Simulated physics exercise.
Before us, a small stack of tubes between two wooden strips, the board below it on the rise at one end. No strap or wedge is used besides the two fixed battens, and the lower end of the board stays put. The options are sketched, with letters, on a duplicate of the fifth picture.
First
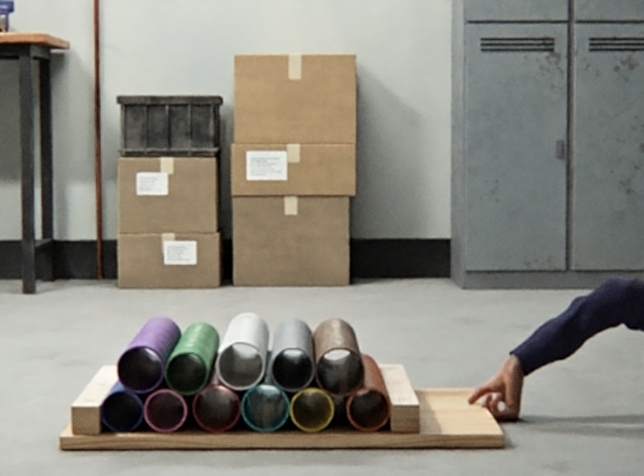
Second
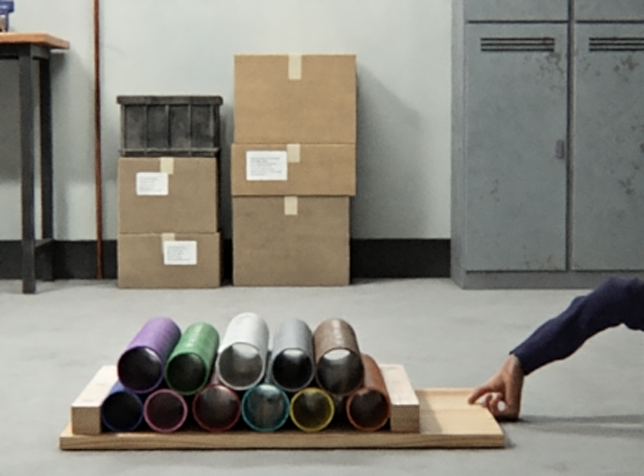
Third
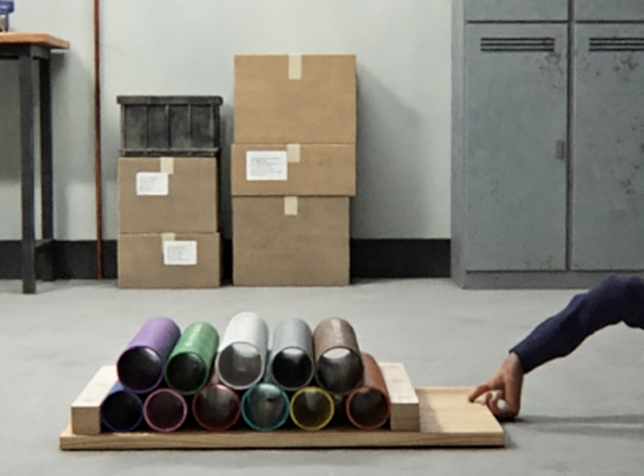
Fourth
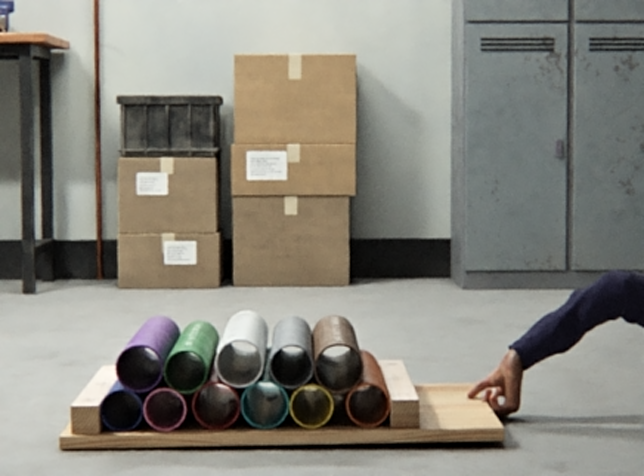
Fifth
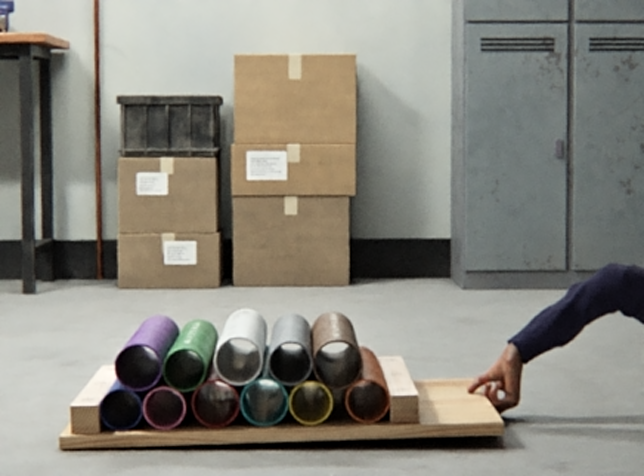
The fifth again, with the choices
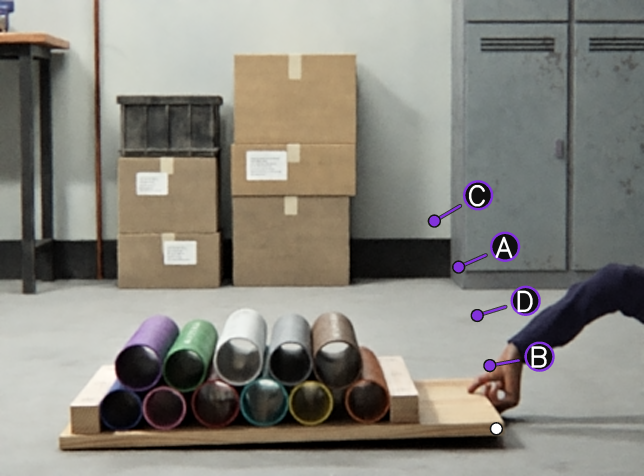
A stack of colorful tubes sat between two wooden strips on a board while a hand at the right slowly raised that end slightly off the floor, and the tubes stayed stacked together.
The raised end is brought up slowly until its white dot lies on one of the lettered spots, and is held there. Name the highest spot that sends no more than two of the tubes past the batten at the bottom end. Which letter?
It can be raised to A.
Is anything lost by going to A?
Yes.
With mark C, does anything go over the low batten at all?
Yes.
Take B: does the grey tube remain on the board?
Yes.
On the marked copy, A at (459, 267); B at (490, 365); C at (434, 221); D at (477, 315); the white dot at (497, 429).
Taking A. A third of the way, board at 15°.
Two thirds of the way, board at 24°.
When it is over, board at 24°, one over the low batten (purple).
As for the rest, B none over the low batten; C five over the low batten; D none over the low batten.
